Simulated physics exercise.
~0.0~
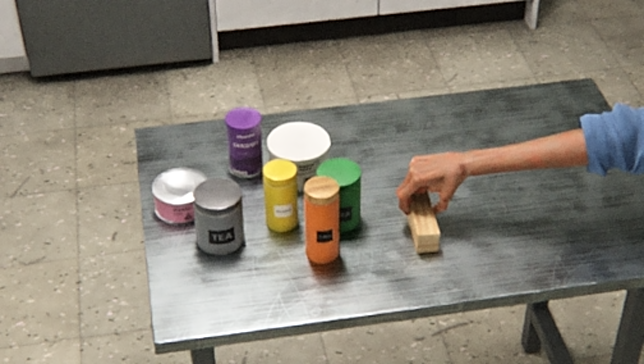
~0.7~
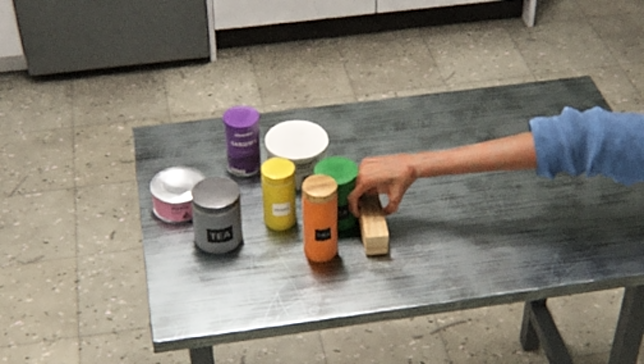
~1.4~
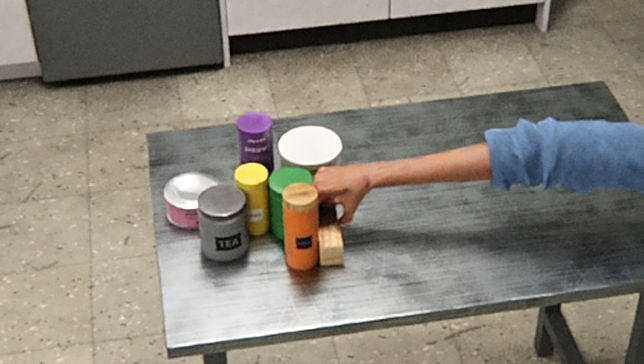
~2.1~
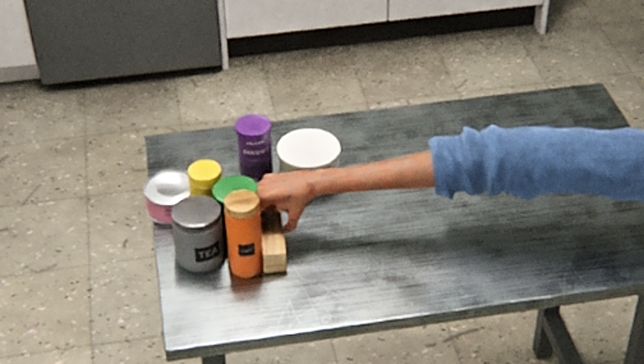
A hand in a blue sleeve reaches in from the right over a dark, worn table in a tiled room, seen from above, gripping a small wooden block. To its left stand an orange jar, a green jar, a yellow jar, a grey tea jar and a pink tub, with a purple tin and a white tub behind. The hand slides the block left until it meets the green and orange jars. It keeps pushing, and the cluster shifts left, taking the yellow, grey and pink containers along. All stay upright, while the purple tin and white tub remain in place.
